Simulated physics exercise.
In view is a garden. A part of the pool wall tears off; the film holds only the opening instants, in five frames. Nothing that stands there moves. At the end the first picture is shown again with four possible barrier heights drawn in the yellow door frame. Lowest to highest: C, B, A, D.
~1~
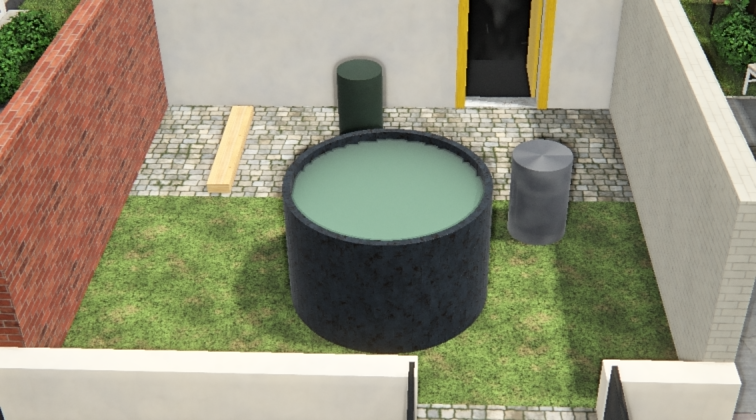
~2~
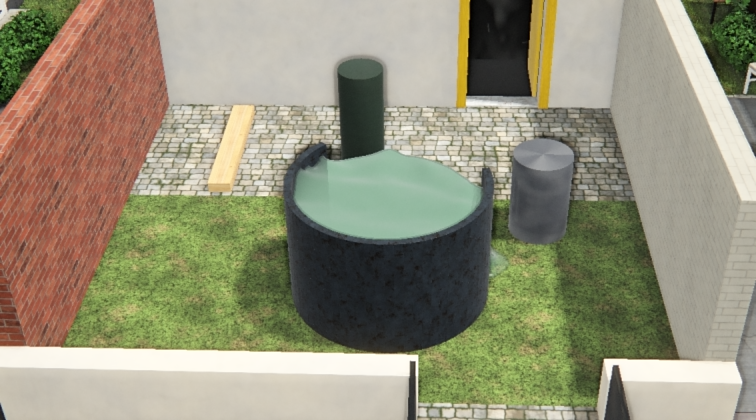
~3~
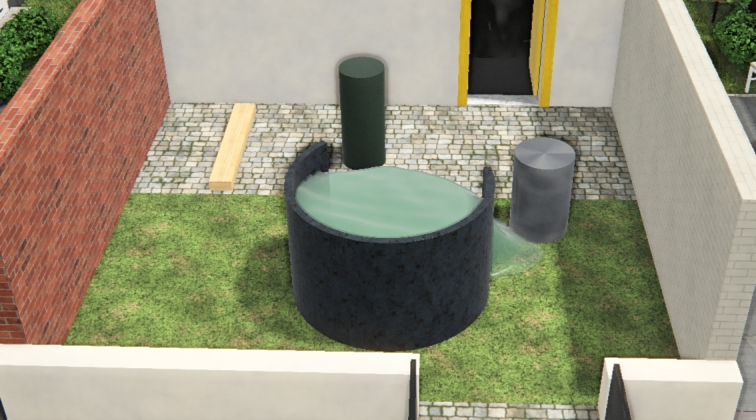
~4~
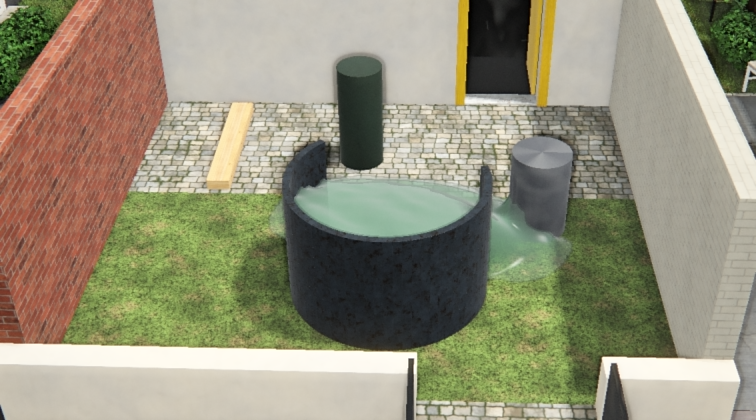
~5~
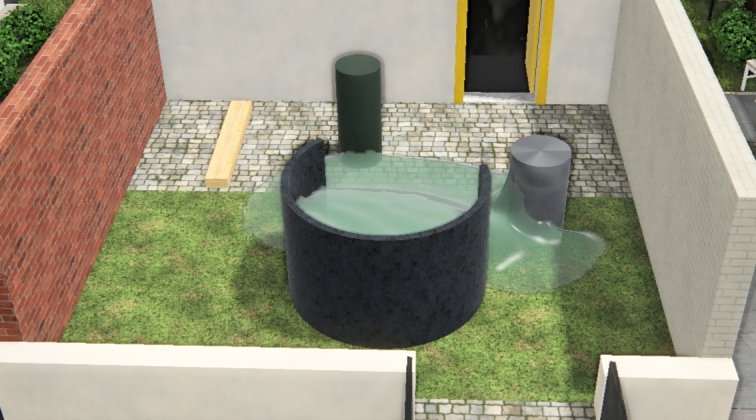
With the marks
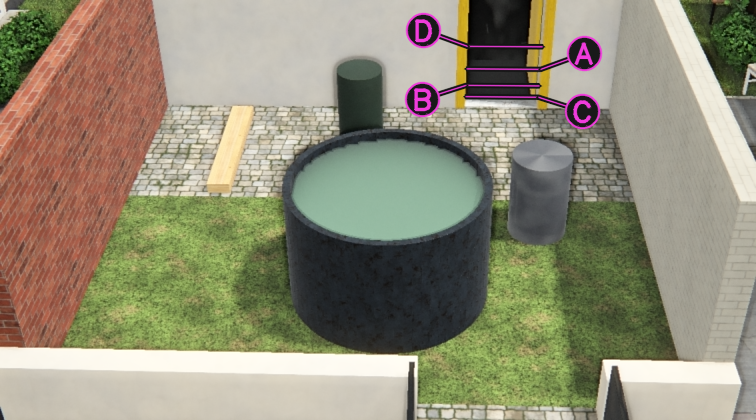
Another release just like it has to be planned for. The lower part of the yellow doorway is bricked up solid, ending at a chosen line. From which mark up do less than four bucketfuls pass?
Line A.
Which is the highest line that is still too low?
B.
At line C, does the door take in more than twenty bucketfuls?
Yes, it does.
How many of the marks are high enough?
Two of them.
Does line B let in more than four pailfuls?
Yes.
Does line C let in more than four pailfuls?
Yes, that goes wrong.
On the marked copy, A at (503, 69); B at (502, 85); C at (502, 96); D at (505, 46); from the bottom up C, B, A, D.
If A is chosen, a bucket or two gets in.
If B is chosen, about 12 bucketfuls get in.
If C is chosen, dozens of bucketfuls pour in.
If D is chosen, nothing gets over.
